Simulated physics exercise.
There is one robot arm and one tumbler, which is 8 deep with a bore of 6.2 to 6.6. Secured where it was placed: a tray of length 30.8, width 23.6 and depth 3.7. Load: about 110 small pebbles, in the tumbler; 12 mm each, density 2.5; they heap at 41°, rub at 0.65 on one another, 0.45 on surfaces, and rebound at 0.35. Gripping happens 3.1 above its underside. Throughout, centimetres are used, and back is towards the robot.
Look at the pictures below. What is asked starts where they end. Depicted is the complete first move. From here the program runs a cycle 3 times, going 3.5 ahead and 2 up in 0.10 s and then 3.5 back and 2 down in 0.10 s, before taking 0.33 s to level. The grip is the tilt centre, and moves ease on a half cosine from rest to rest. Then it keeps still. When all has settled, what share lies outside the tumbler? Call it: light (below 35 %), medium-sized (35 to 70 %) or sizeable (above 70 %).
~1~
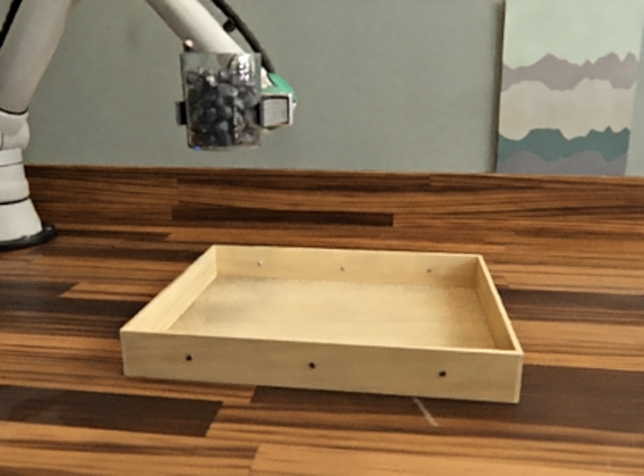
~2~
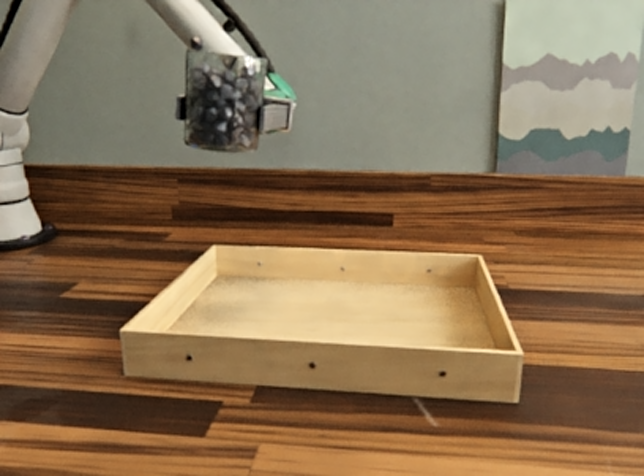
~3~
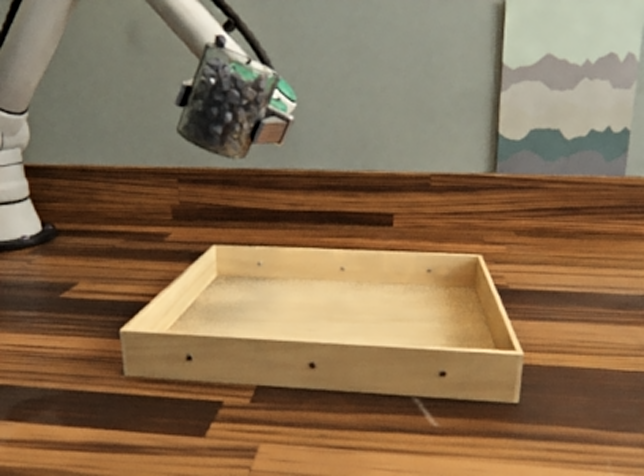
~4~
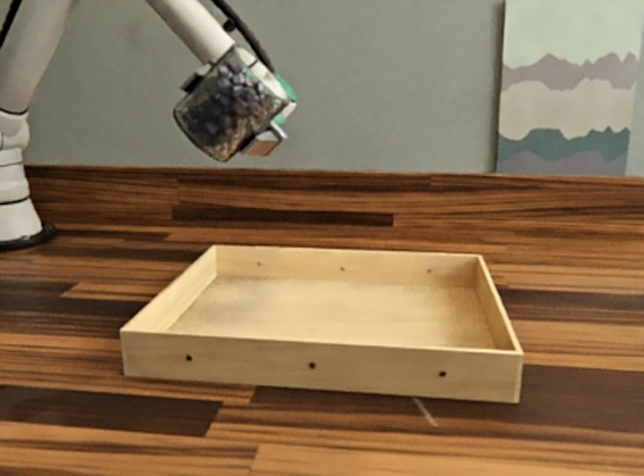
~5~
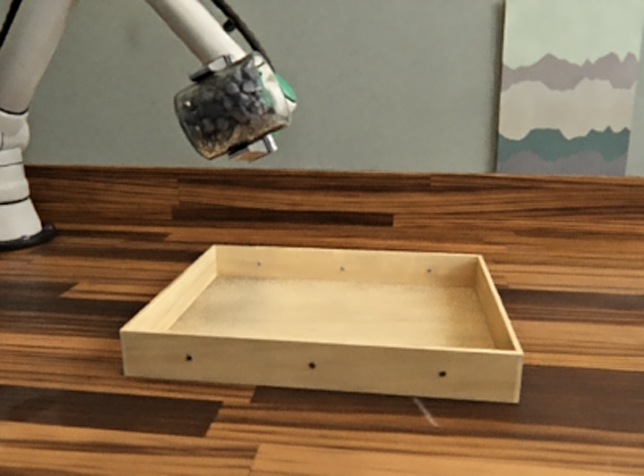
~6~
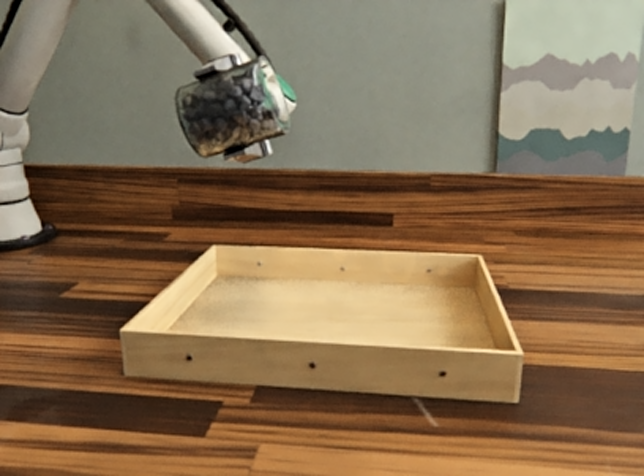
A sizeable share.
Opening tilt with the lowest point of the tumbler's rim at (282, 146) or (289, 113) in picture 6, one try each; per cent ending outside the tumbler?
Roughly 100 and 50 percent.
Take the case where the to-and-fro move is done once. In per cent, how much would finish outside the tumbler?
That change gives some 60 percent.
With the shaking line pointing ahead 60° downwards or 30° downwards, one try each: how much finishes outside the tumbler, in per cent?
10 and 20 %.
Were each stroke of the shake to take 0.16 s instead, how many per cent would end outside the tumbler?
Then about 25 per cent.
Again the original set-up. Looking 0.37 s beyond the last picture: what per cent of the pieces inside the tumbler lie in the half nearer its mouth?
Something like 95 percent sits in that half.
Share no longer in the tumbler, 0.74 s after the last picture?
Close to 80 per cent of the load is out.
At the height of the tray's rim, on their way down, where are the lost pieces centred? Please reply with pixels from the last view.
Their middle sits near (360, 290).
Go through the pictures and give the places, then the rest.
Tumbler middle at (223, 103), level; upper third of the load around (222, 83), from x 190 to 250, top at y 45; 108 in the tumbler, in the first picture.
Tumbler middle at (224, 103), tilted 7° forward; upper third of the load around (223, 84), from x 195 to 255, top at y 45, in the second picture.
Tumbler middle at (227, 104), tilted 25° forward; upper third of the load around (224, 87), from x 190 to 260, top at y 40, in the third picture.
Tumbler middle at (230, 106), tilted 47° forward; upper third of the load around (228, 91), from x 190 to 270, top at y 65, in the fourth picture.
Tumbler middle at (232, 109), tilted 65° forward; upper third of the load around (232, 93), from x 190 to 270, top at y 75, in the fifth picture.
Tumbler middle at (232, 110), tilted 72° forward; upper third of the load around (228, 96), from x 190 to 275, top at y 80; 108 in the tumbler, in the sixth picture.
Then, 0.37 s after the last picture, tilted 72° forward, highest piece 23 above the table; 54 in the tray, 46 in the tumbler, 8 in flight or on a rim.
Then, 0.74 s after the last picture, tilted 43° forward, highest piece 23 above the table; 86 in the tray, 20 in the tumbler, 2 in flight or on a rim.
Then, 1.13 s after the last picture, level, highest piece 20 above the table; 89 in the tray, 19 in the tumbler.
Then, 2.18 s after the last picture, level, highest piece 20 above the table; 89 in the tray, 19 in the tumbler.
Final count, 89 in the tray, 19 in the tumbler. That is 82 % outside the tumbler.
